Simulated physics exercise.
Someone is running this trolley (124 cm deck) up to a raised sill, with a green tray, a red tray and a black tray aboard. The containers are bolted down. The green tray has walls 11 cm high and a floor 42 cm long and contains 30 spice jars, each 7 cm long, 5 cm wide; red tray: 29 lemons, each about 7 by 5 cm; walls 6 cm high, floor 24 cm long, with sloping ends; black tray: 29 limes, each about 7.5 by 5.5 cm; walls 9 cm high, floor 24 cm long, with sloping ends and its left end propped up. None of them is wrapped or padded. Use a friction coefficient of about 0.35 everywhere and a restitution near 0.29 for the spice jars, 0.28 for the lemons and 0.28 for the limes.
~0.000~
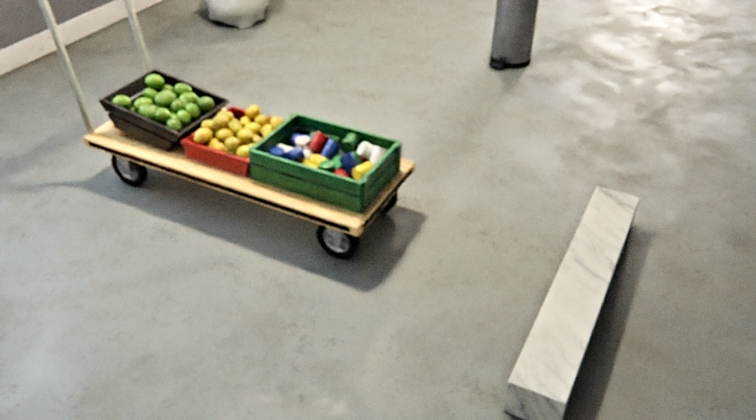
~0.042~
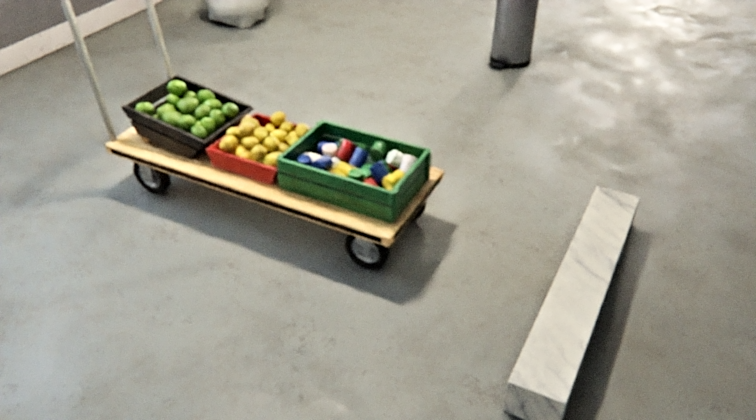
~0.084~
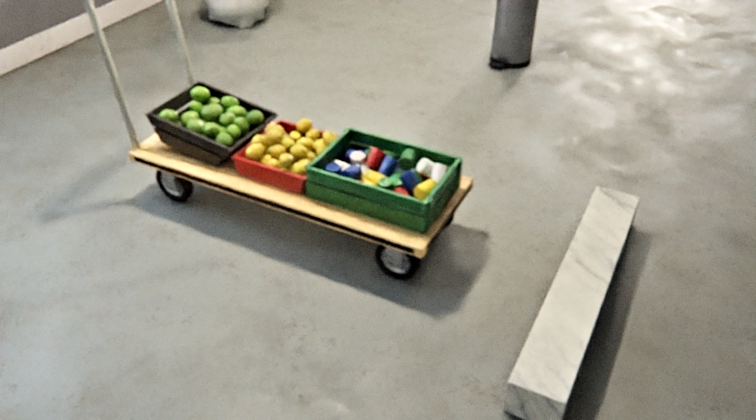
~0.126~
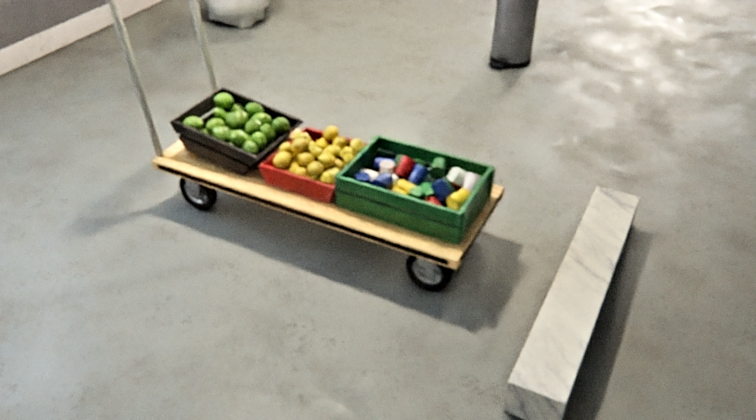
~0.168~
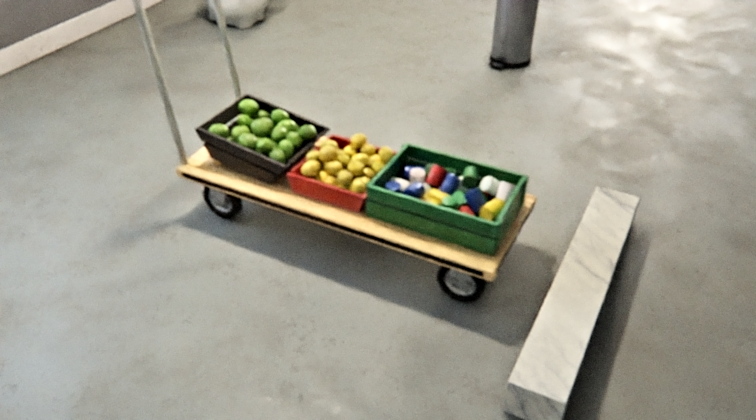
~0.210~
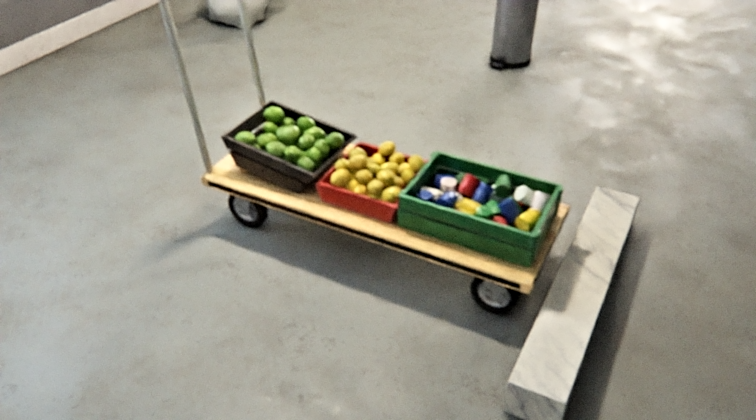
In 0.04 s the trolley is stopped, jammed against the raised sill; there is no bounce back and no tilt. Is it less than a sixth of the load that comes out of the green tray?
My guess is the spilled share will stay beneath a sixth.
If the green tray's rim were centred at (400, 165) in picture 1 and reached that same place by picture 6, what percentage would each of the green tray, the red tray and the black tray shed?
Result - green tray: 0 per cent; red tray: 0 per cent; black tray: 10 per cent.
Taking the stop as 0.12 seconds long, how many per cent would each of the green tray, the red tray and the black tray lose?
Green tray 0 %, red tray 20 %, black tray 40 %.
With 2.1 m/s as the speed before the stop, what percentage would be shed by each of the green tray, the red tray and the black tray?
Then the green tray sheds 0 per cent of its load, the red tray 20 per cent, and the black tray 20 per cent.
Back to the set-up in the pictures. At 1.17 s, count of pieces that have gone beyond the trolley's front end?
I'd put it at some 1 pieces.
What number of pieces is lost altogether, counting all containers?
About 20 in total.
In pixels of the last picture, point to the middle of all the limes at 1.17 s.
In the last view, the centre sits near (344, 165).
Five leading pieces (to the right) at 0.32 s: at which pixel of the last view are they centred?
The leading five average out near (563, 217).
After 0.22 s, contact.
After 0.32 s, green tray 30 in, 0 out, red tray 28 in, 1 out and black tray 25 in, 4 out.
After 0.44 s, green tray 30 in, 0 out, red tray 24 in, 5 out and black tray 19 in, 10 out.
After 0.67 s, green tray 29 in, 1 out, red tray 21 in, 8 out and black tray 16 in, 13 out.
Final count (at 1.17 s), green tray 29 in, 1 out, red tray 21 in, 8 out and black tray 16 in, 13 out. Asked share, 1 of 30, 3 per cent.
